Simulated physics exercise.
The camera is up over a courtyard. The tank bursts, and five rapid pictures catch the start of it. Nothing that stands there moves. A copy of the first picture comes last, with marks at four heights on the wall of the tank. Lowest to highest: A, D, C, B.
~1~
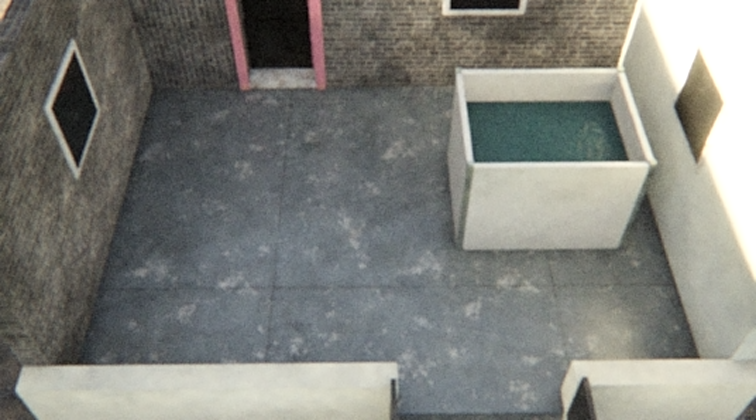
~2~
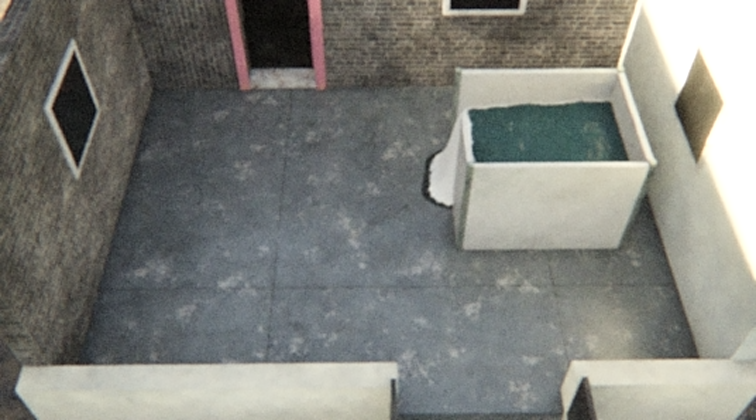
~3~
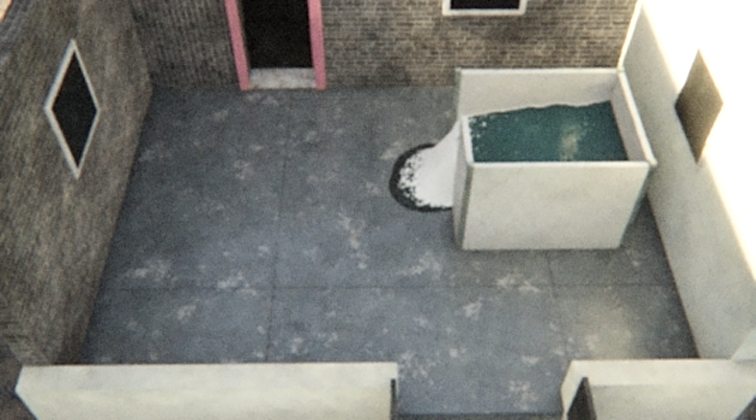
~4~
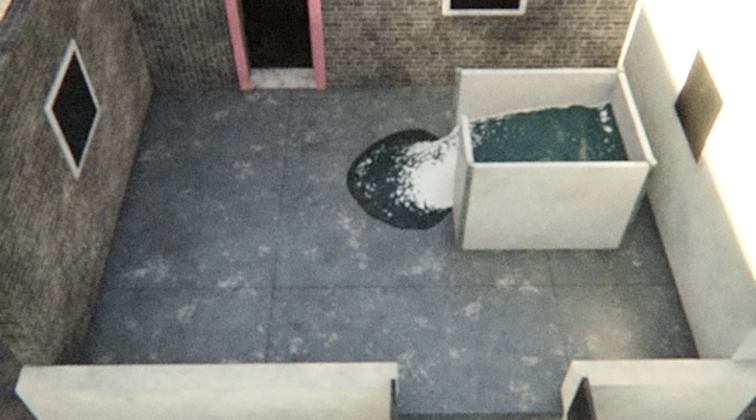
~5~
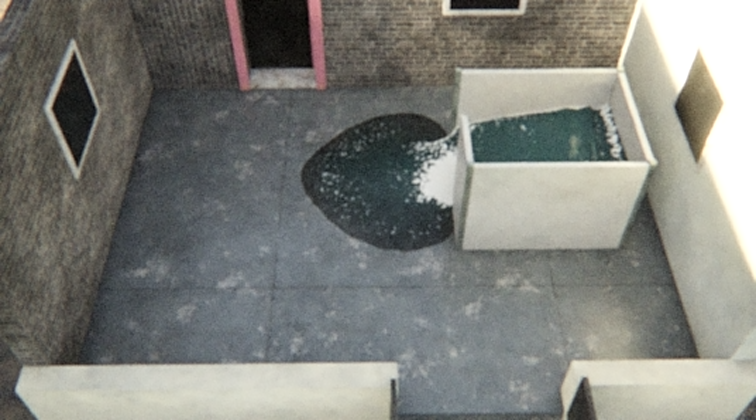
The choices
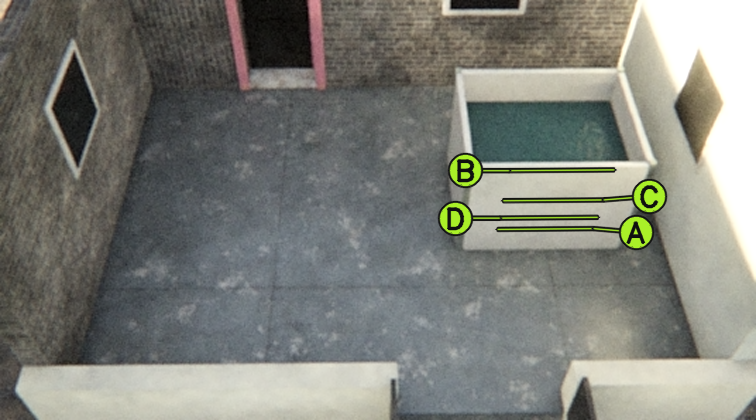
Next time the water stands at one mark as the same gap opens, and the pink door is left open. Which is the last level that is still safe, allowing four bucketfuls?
That is level C.
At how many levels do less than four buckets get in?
Three.
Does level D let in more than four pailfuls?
No.
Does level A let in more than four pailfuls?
No, not at all.
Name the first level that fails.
It is B.
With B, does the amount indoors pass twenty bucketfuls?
No, it does not.
In lime, A at (545, 229); B at (561, 170); C at (553, 200); D at (548, 217); from the bottom up A, D, C, B.
With A, nothing gets over.
With B, about 11 bucketfuls get in.
With C, a bucket or two gets in.
With D, nothing gets over.
